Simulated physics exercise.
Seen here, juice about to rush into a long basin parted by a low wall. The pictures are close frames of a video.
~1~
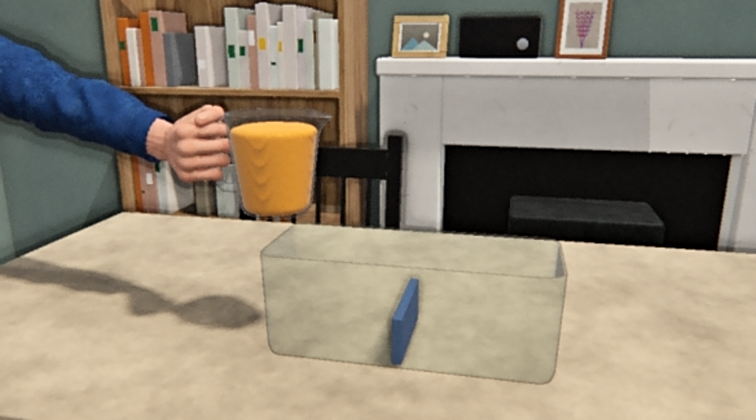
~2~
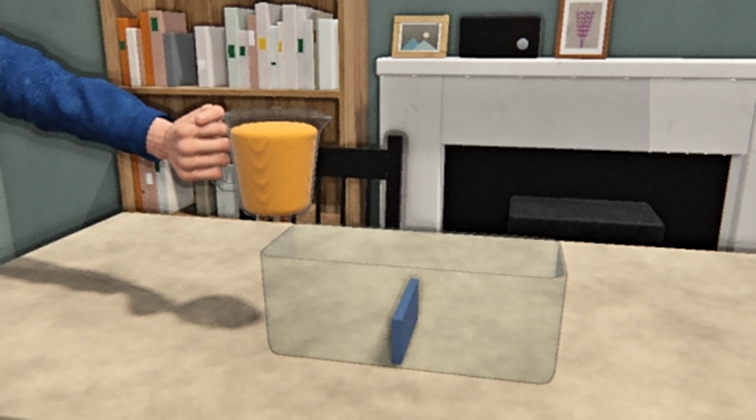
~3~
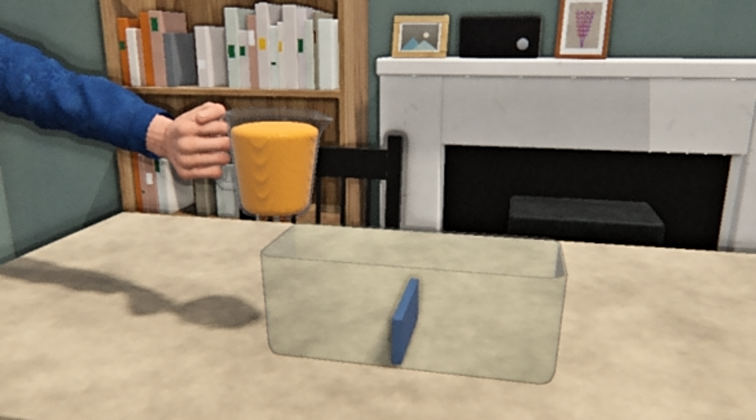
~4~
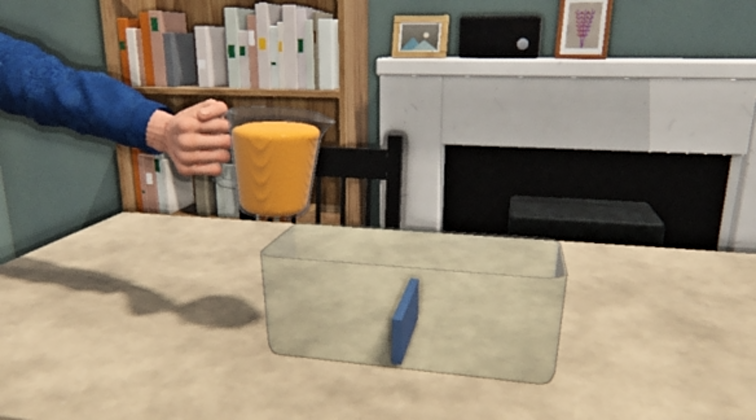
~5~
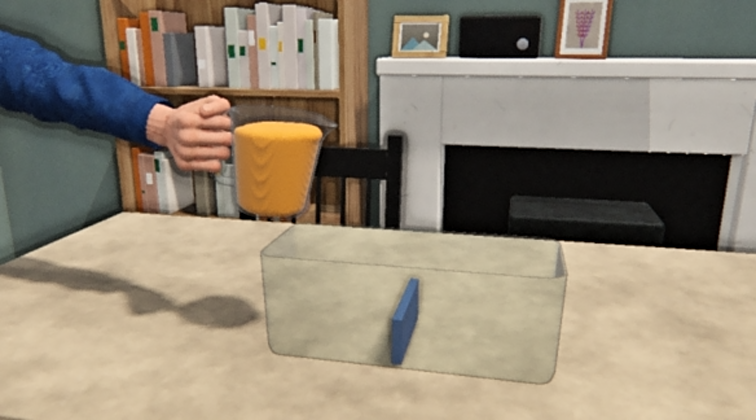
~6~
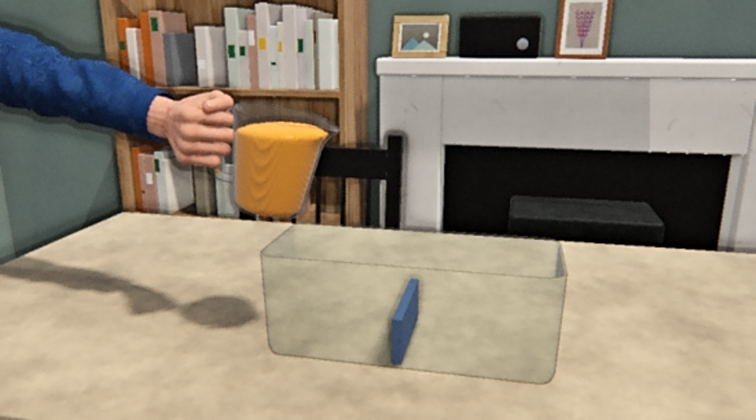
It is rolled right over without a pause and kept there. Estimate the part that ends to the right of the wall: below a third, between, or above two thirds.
The share right of the wall is under a third.
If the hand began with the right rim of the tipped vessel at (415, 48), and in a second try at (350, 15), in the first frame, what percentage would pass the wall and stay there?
Roughly 95 per cent, and 80 per cent.
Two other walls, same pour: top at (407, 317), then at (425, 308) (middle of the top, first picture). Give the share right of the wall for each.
First some 20, then 5 per cent.
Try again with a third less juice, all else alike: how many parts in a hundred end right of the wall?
Close to 5 per cent.
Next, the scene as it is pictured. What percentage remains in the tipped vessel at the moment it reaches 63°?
About 80 per cent.
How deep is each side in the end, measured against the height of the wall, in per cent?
Left about 50, right about 0.
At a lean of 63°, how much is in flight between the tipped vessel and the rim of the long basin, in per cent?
Near 15 %.
A moment on, the tilt is 63° and 78 per cent is still to pour, 8 is left of the wall and 0 right of it.
Next, the tilt is 93° and 28 per cent is still to pour, 58 is left of the wall and 2 right of it.
Then the tilt is 97° and 3 per cent is still to pour, 90 is left of the wall and 4 right of it.
Later the tilt is 97° and 0 per cent is still to pour, 95 is left of the wall and 4 right of it.
Finally, 95 per cent lies left of the wall, 4 right of it and 1 outside.
